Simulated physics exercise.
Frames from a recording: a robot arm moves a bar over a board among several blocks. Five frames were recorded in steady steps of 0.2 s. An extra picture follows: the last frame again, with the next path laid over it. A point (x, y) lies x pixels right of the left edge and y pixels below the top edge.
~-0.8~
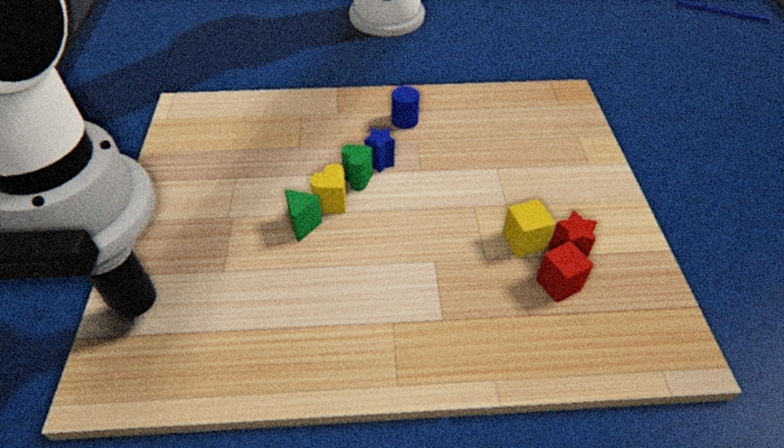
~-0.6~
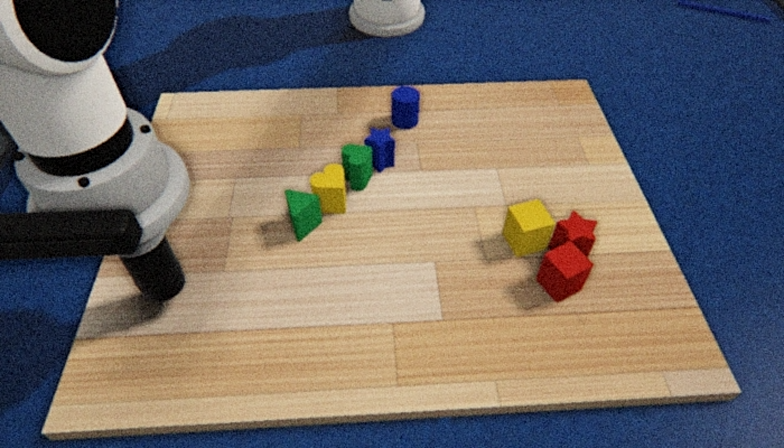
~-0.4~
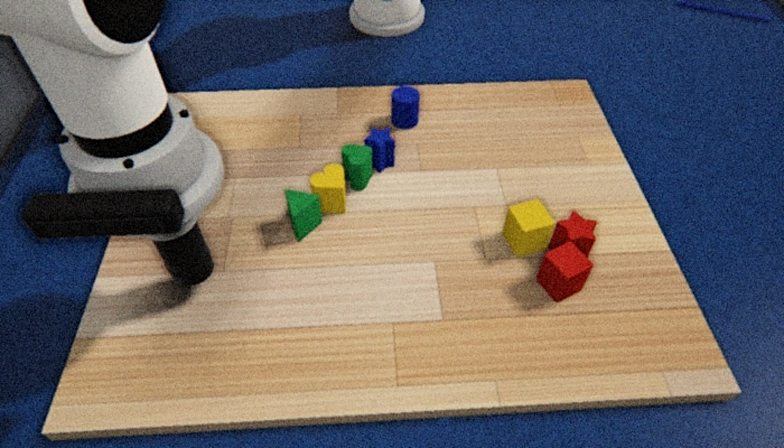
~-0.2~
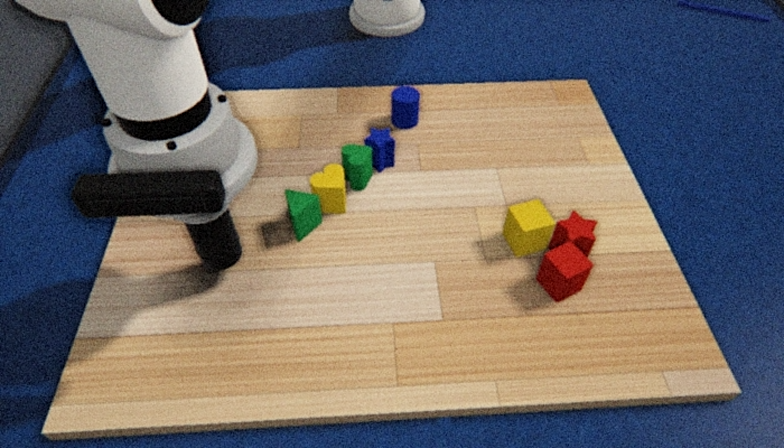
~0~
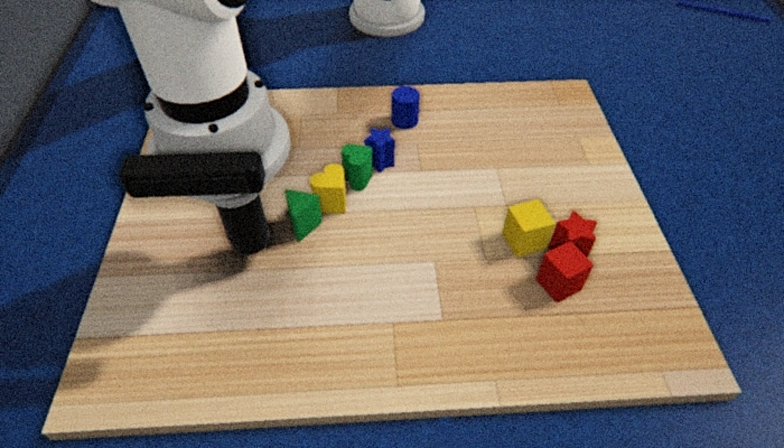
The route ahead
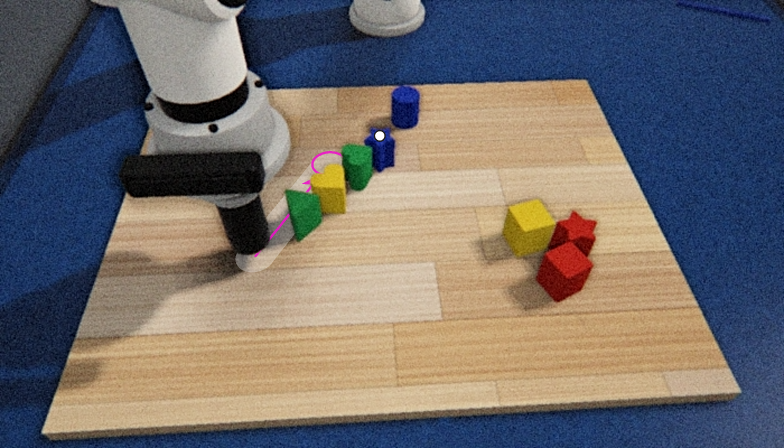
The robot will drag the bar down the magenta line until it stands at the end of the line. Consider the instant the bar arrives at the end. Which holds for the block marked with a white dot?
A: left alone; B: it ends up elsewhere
That would be A.
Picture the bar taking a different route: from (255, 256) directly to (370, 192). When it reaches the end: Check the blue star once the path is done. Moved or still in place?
Shifted out of place.
The line goes from (255, 256) directly to (329, 164); the dot is on the blue star.
What follows on the original path. One third of the way, bar (280, 206); green three-sided block (309, 193), turned 25° clockwise.
Two thirds of the way, bar (305, 175); green three-sided block (316, 191), turned 40° clockwise; yellow heart (339, 174).
At the end, bar (327, 147); green three-sided block (316, 191), turned 40° clockwise; yellow heart (339, 174); blue star unmoved.
